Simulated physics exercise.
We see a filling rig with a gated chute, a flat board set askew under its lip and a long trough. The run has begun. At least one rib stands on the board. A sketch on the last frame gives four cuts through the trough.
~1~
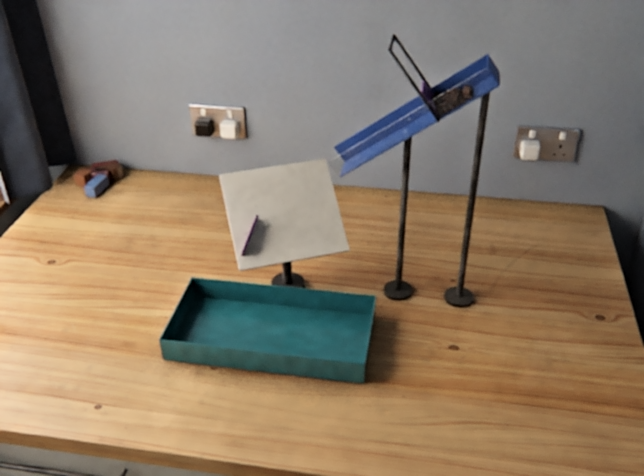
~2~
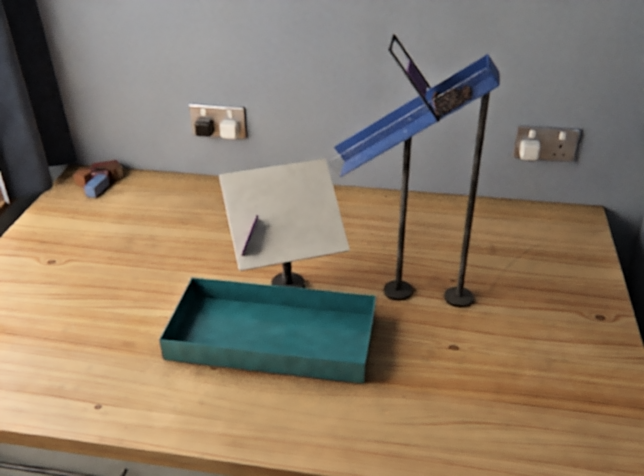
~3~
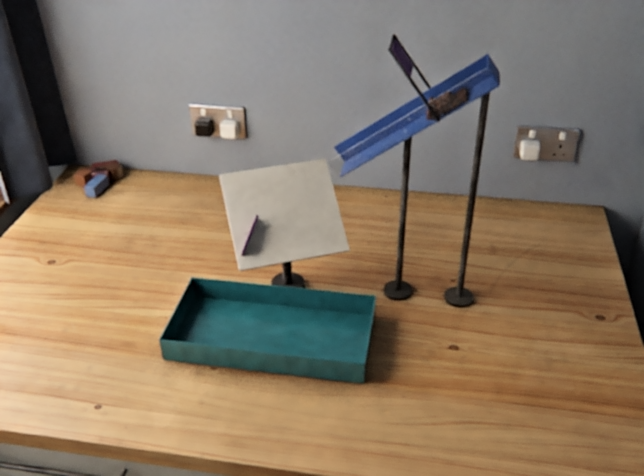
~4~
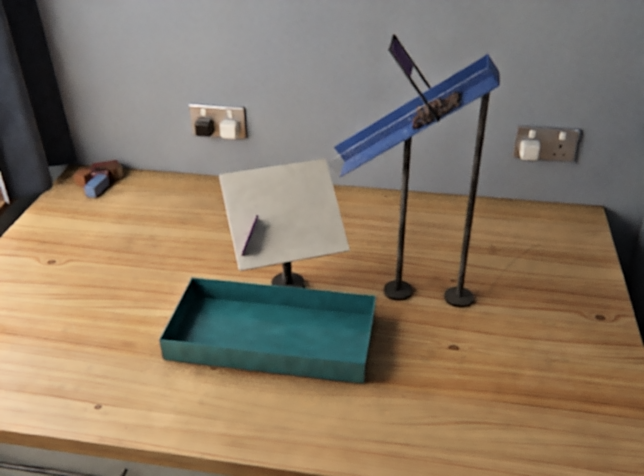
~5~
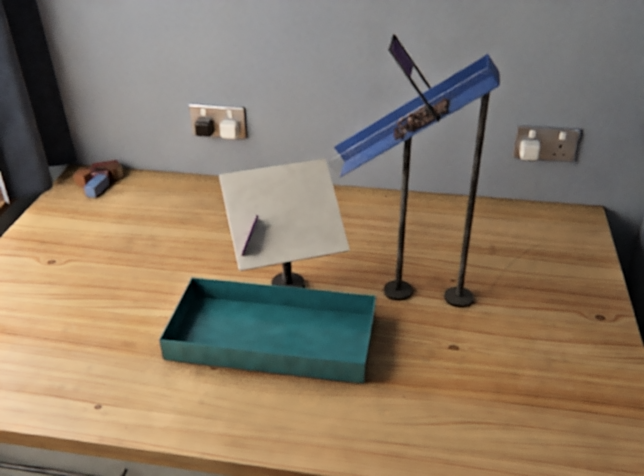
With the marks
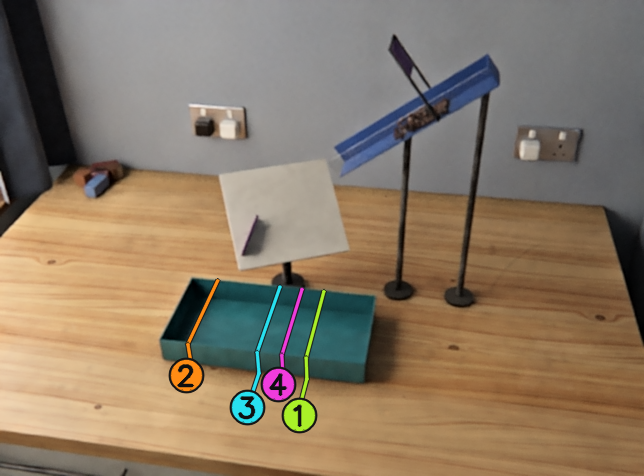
Dark brown berries slide down and left along the sloping blue chute as its gate opens.
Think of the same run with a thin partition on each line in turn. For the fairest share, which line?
Go for 3.
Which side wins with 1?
The left side.
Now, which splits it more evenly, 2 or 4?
Here it is line 4.
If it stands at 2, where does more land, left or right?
Right.
On the marked copy, line 1 crosses the front rim at (306, 357); line 2 crosses the front rim at (188, 343); line 3 crosses the front rim at (257, 351); line 4 crosses the front rim at (282, 354).
With 1, of what is caught, nearly all on the left of the divider, a small part on the right.
With 2, of what is caught, none on the left of the divider, all on the right.
With 3, of what is caught, about two thirds on the left of the divider, about a third on the right.
With 4, of what is caught, most on the left of the divider, about a quarter on the right.
